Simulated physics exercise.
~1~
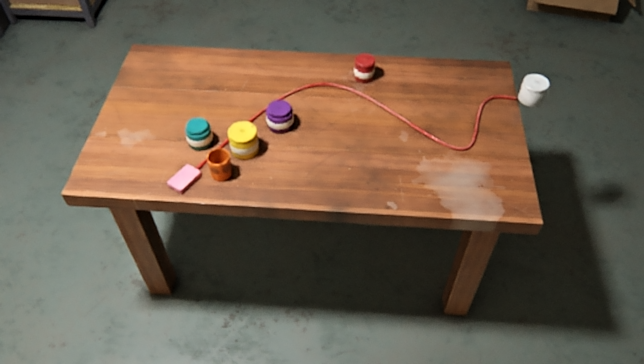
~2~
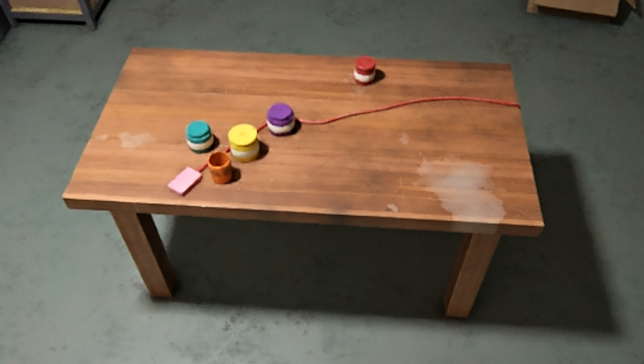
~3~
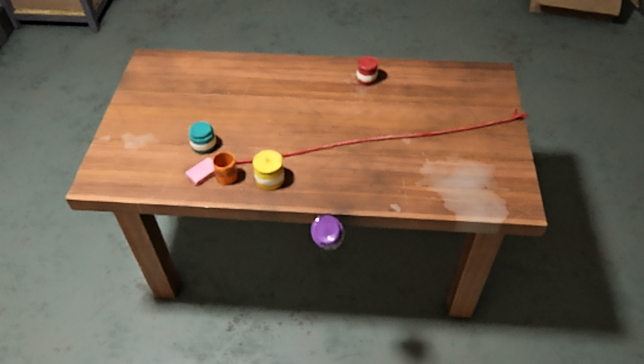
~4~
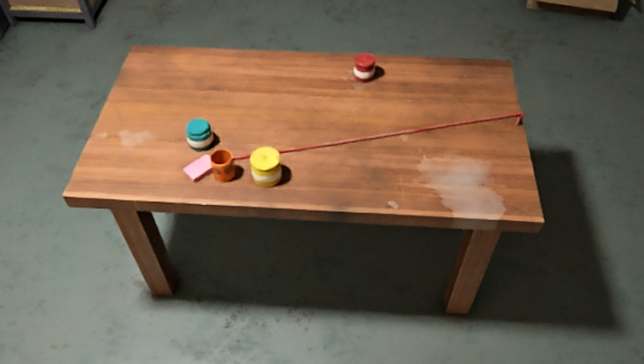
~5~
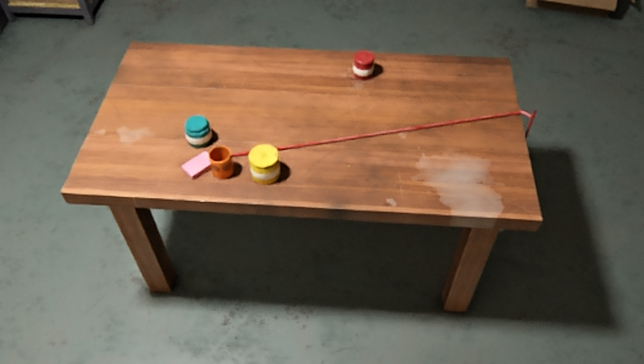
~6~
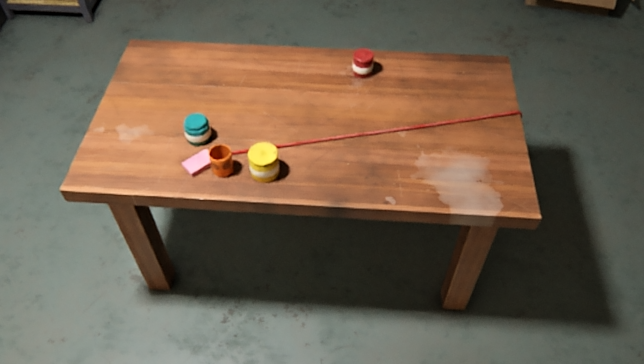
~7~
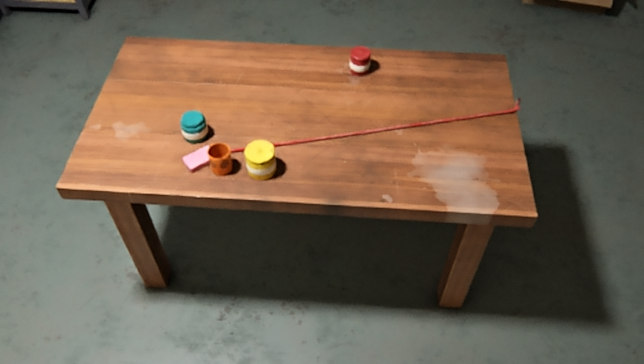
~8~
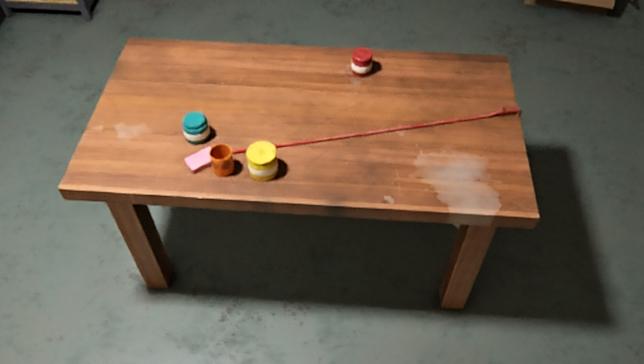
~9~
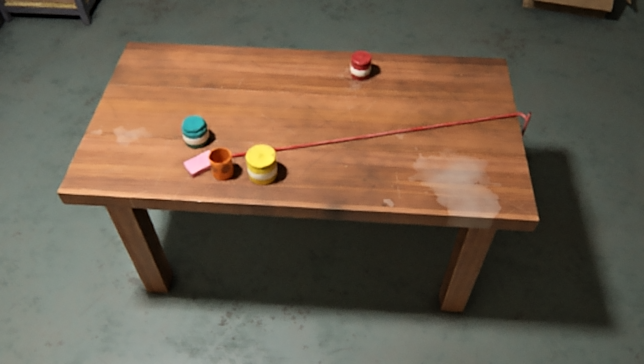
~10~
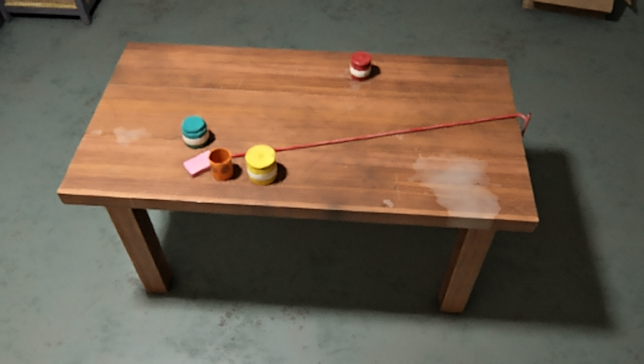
The clip opens on a wooden workbench holding a pink phone, an orange mug, a yellow canister and teal, purple and red containers, with a red cable curving across to a white object at the right edge. The white object drops out of view over that edge, and the slack cable straightens. The tightening line sweeps toward the front, shifting the yellow canister right and forward and knocking the purple jar off the near edge. The pink phone slides slightly toward the mug. At the end, the cable lies nearly straight, while the teal and red containers remain in place.
